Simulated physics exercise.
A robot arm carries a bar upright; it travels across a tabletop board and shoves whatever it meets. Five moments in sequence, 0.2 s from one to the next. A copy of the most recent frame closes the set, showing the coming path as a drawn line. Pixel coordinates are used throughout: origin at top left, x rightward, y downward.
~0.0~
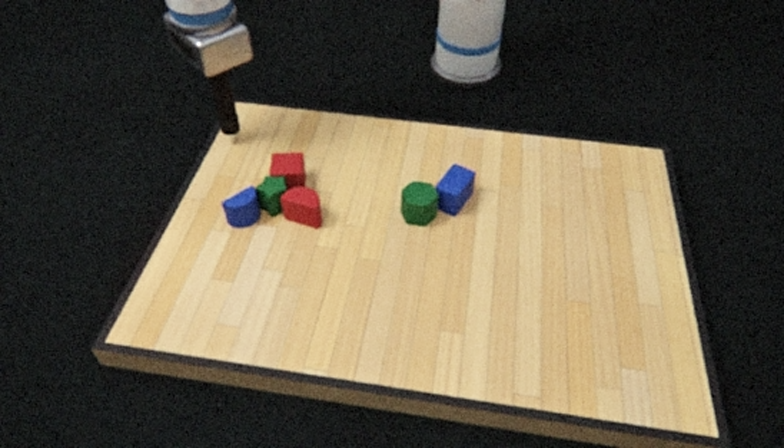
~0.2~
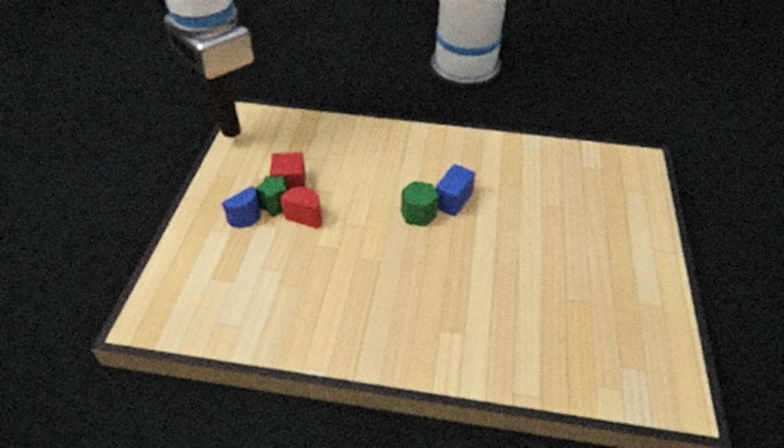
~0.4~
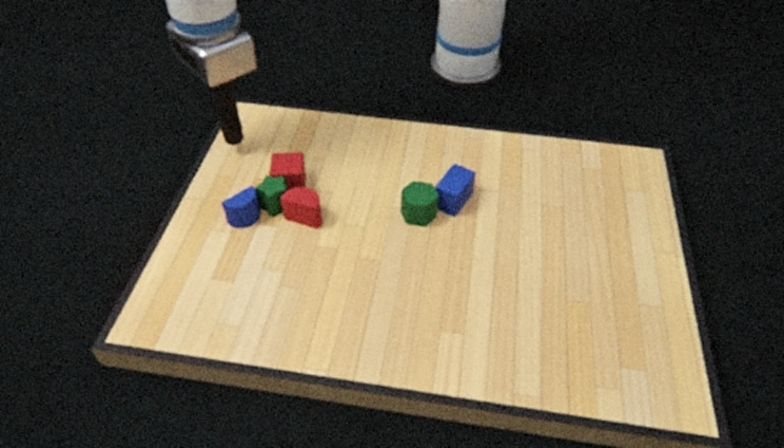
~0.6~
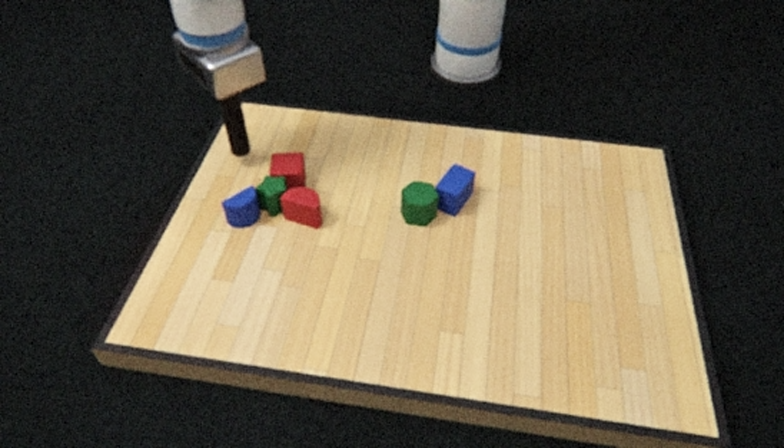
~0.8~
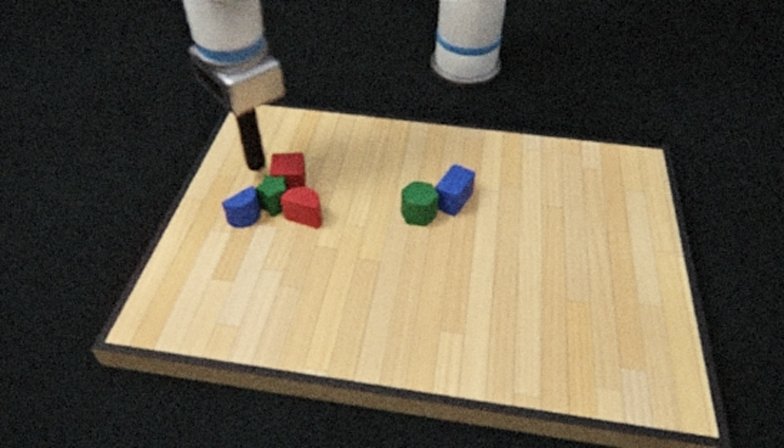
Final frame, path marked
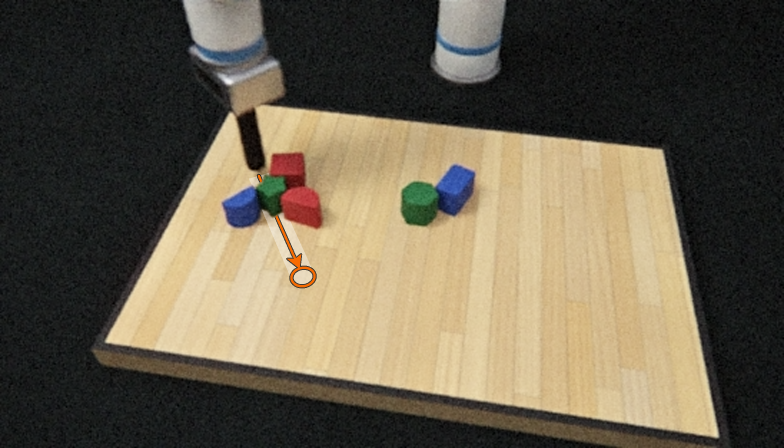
The clip opens on a wooden board holding a cluster of red, green and blue blocks at left and a green and blue pair near the middle. A robot arm's dark bar moves slightly down from the upper left corner, then shifts down and right beside the cluster, while every block stays still.
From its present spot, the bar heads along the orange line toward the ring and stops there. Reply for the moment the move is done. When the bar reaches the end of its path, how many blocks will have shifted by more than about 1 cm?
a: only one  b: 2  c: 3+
It's b.
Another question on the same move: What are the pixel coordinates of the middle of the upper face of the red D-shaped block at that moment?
The answer is (313, 209).
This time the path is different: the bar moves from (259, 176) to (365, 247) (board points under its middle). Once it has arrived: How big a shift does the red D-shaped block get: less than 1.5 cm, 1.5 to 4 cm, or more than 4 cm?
I'd go with over 4 cm for this block.
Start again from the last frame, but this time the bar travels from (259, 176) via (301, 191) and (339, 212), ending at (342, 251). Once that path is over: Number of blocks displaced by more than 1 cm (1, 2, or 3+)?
By the end of the path, one block has moved more than about a centimetre.
Drawn move, in a line from (259, 176) to (303, 277).
What follows on the original path. One third of the way, bar at (270, 196); green star block at (277, 203), turned 15° clockwise; red four-sided block at (289, 164), turned 15° anticlockwise; red D-shaped block at (309, 203), turned 35° anticlockwise.
Two thirds of the way, bar at (285, 230); green star block at (287, 237), turned 50° clockwise; red four-sided block at (289, 164), turned 15° anticlockwise; red D-shaped block at (313, 209), turned 70° anticlockwise.
At the end, bar at (301, 267); blue D-shaped block still; green star block at (301, 276), turned 55° clockwise; red four-sided block at (289, 164), turned 15° anticlockwise; red D-shaped block at (313, 209), turned 70° anticlockwise.
